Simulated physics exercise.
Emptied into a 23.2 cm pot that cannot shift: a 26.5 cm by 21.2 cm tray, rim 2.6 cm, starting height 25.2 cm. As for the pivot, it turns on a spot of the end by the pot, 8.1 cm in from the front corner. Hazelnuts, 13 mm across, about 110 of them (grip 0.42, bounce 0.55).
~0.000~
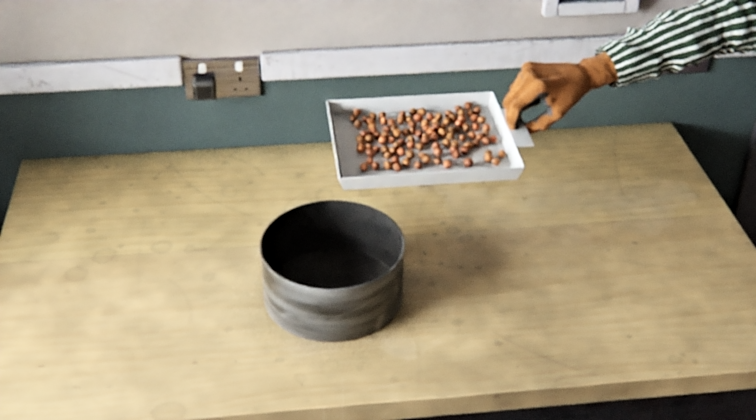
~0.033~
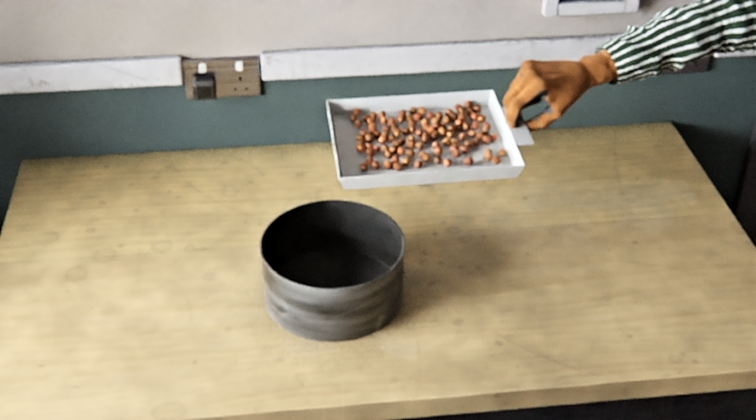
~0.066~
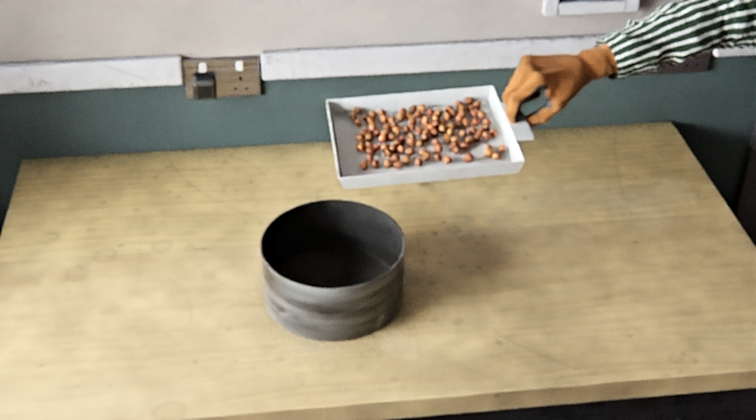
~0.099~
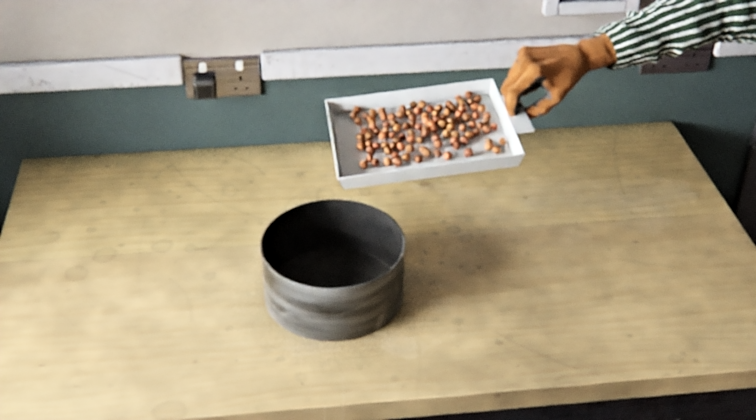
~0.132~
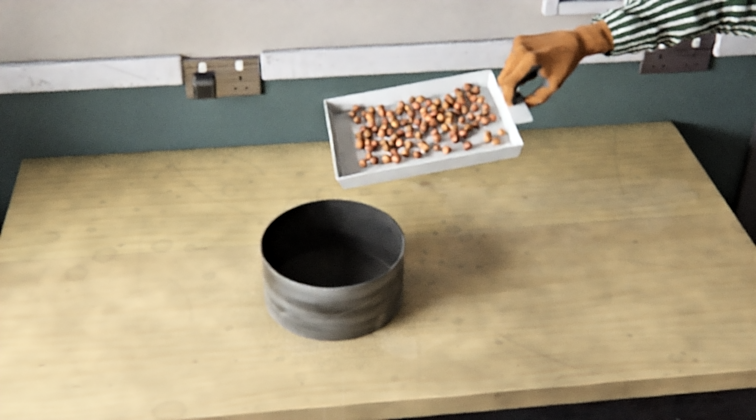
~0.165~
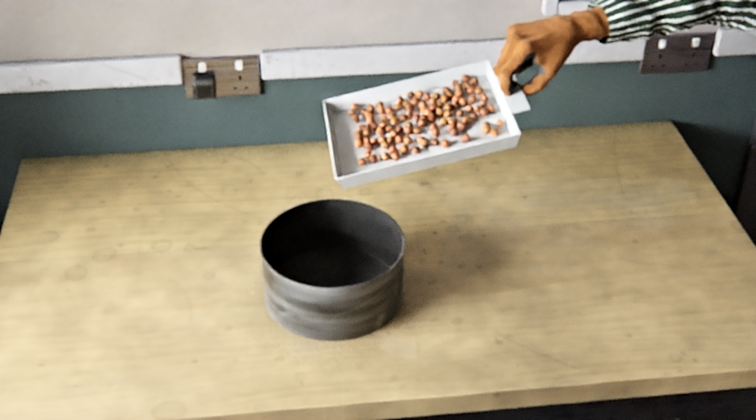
A hand in a striped sleeve held a white tray of small brown nuts above a wooden table, near a dark round pot, then gradually raised its right end so the tray slanted down leftward.
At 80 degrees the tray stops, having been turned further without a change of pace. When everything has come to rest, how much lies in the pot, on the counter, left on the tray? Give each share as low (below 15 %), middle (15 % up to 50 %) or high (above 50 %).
Pot - high, counter - middle, left on the tray - low.
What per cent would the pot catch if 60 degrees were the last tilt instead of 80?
That would be around 20 percent.
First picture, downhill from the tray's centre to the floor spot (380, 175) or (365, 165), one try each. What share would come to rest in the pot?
I'd put it at roughly 90 per cent for the first tilt and roughly 90 per cent for the second.
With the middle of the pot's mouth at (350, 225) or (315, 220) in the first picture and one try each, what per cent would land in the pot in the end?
I'd say some 65 per cent for the first and some 90 per cent for the second.
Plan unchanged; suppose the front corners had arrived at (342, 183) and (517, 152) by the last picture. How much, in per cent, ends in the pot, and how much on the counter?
Pot 95; counter 5.
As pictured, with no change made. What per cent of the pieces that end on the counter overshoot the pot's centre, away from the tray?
Share: Around 90 %.
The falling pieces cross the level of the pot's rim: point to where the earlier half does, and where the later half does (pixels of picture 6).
First half close to (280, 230), second half close to (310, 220).
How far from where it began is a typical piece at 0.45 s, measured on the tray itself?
About 6 cm.
After 0.45 s, tilt 47 degrees; the tray holds 100 %, the pot 0 %.
After 0.63 s, tilt 68 degrees; the tray holds 95 %, the pot 0 %.
Then, at 0.94 s, tilt 80 degrees; the tray holds 35 %, the pot 25 %.
At rest (2.5 s), pot 70 %, counter 30 %, tray 0 %.
